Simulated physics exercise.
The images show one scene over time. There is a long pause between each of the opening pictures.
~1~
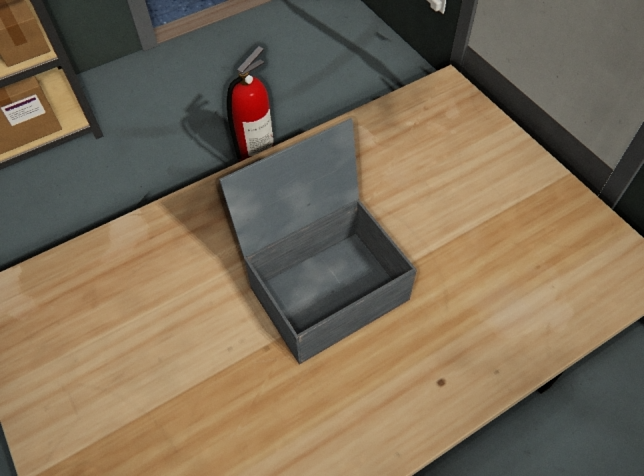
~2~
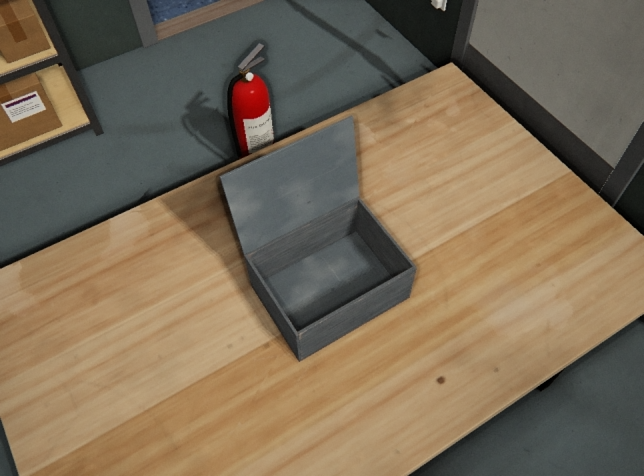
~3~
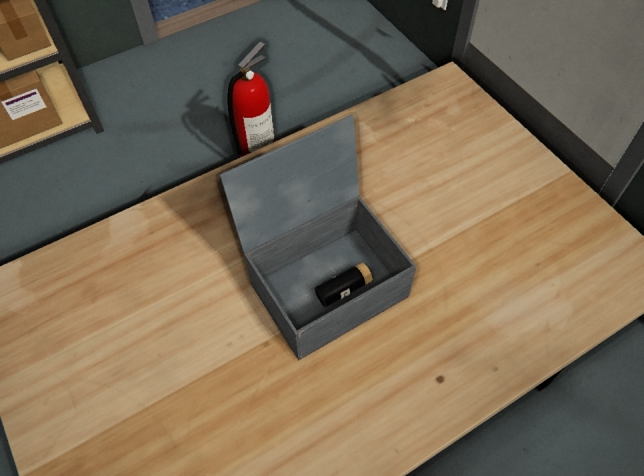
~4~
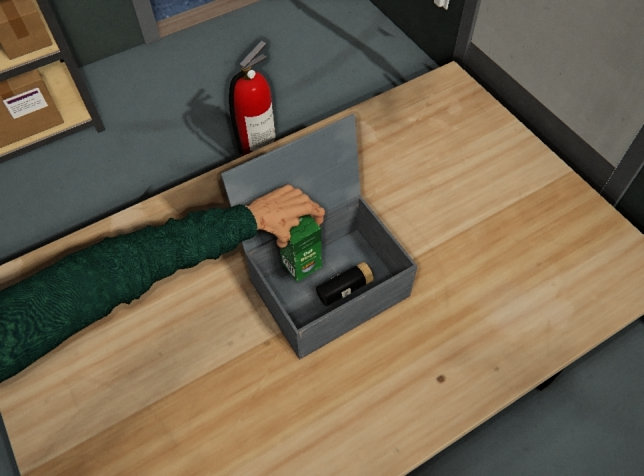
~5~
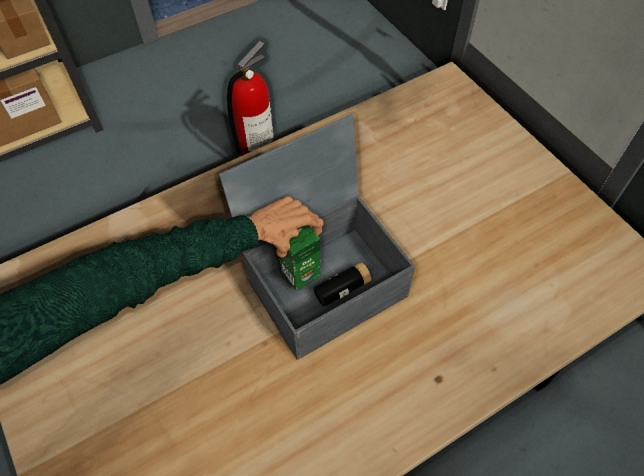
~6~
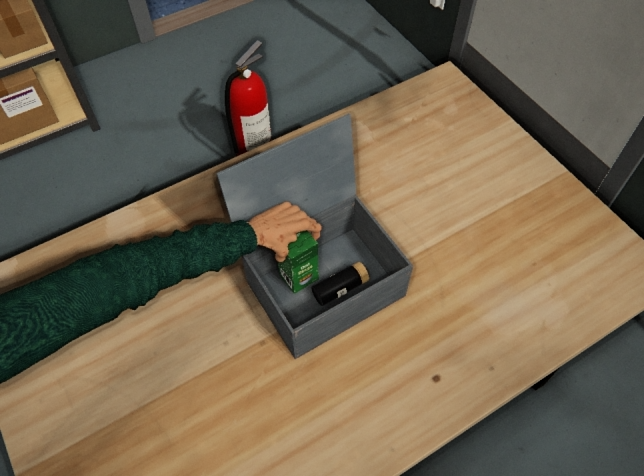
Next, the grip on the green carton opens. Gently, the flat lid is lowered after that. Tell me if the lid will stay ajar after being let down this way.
It will stay ajar.
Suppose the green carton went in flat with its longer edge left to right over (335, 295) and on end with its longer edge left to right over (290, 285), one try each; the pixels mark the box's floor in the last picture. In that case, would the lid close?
In the first case it comes fully down; in the second case it gets propped open.
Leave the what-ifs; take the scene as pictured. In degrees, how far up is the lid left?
Close to 55 degrees.
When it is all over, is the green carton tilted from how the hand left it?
Result: The green carton remains as it was set.
Then, 1.10 s on from there, lid starting down.
Then, 1.40 s on from there, lid 78° above the rim.
Then, 1.60 s on from there, lid 60° above the rim.
In the end, lid 55° above the rim; both unmoved. At the end, from the last picture's camera, green carton near (298, 260).
